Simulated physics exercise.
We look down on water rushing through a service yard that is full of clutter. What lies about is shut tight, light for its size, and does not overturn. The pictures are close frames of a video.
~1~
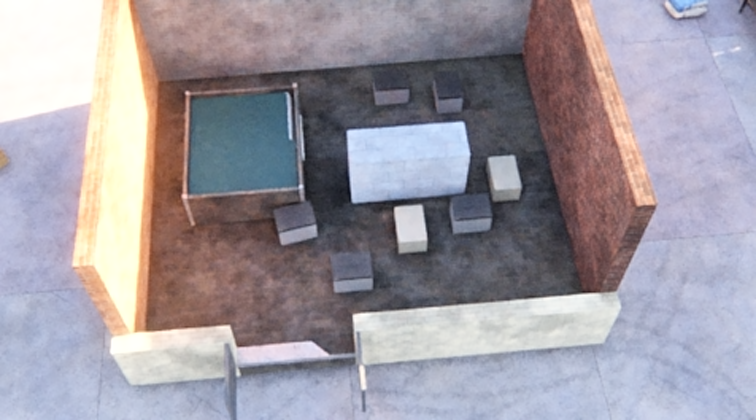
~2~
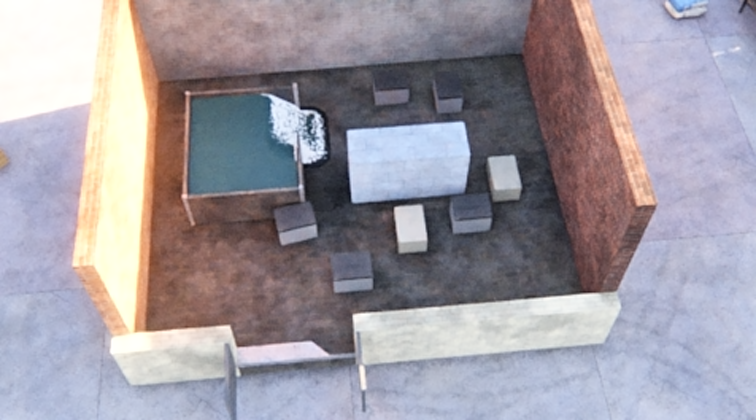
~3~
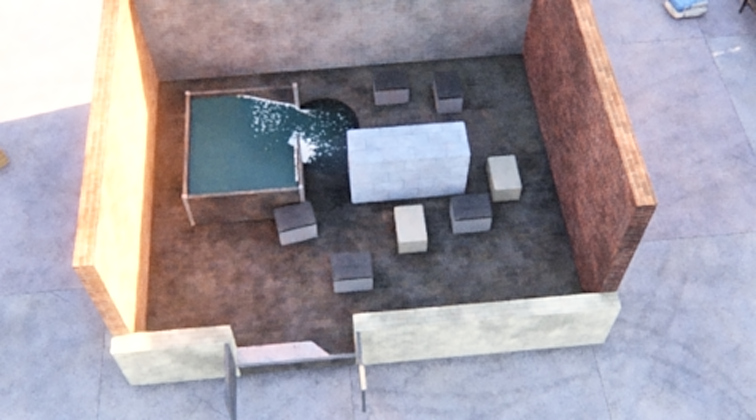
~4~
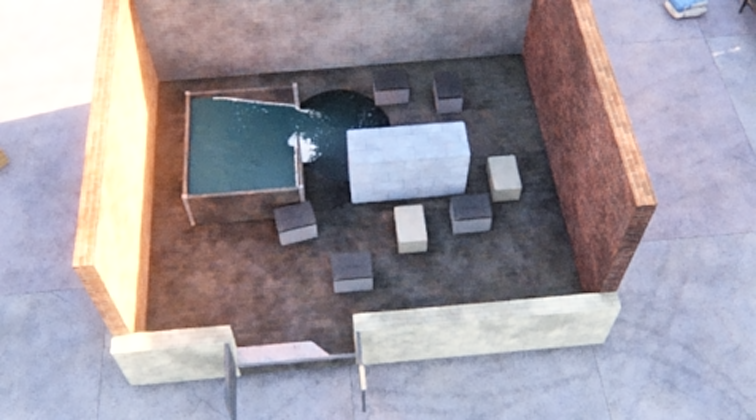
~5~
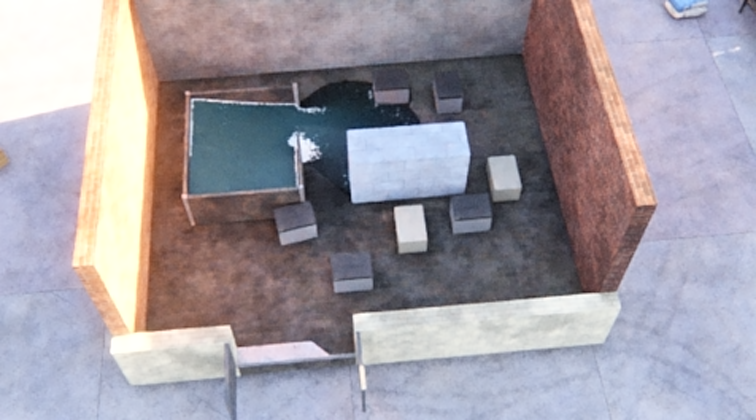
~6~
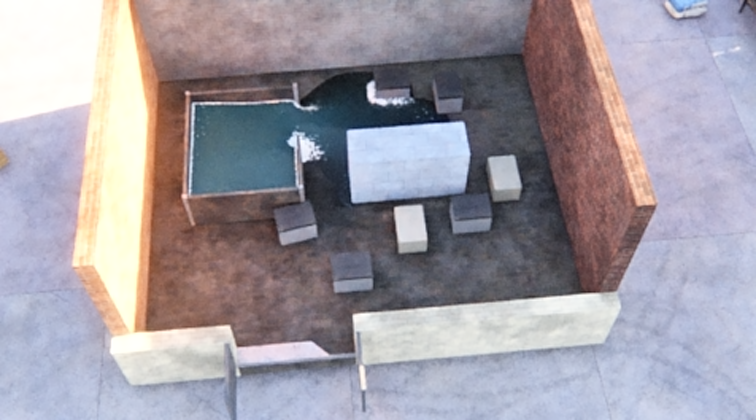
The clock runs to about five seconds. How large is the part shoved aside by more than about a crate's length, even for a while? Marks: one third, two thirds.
Share: Between one and two thirds.
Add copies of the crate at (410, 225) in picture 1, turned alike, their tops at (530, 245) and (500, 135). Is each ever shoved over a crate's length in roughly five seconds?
In turn: Pushed that far, that far or more.
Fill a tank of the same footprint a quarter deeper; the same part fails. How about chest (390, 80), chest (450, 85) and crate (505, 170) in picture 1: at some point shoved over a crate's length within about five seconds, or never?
One after the other: Yes, swept aside, swept aside.
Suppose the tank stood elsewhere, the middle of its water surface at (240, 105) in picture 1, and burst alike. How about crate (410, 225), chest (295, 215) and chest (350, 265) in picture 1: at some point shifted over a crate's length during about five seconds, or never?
As listed: Less than that, never so far, no.
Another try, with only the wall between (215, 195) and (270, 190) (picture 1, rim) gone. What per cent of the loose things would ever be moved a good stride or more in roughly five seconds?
I make it 10 per cent.
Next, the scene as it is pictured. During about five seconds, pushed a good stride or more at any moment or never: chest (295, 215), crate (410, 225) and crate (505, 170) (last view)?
In turn: Never so far, no, yes.
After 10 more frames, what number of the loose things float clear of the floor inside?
2 of them.
A moment on, 0 of 7 are well off their spots; 0 afloat.
Next, 2 of 7 are well off their spots; 2 afloat.
Later, 2 of 7 are well off their spots; 2 afloat.
In the end, 3 of 7 are well off their spots, and 4 have been at some point; 3 afloat.
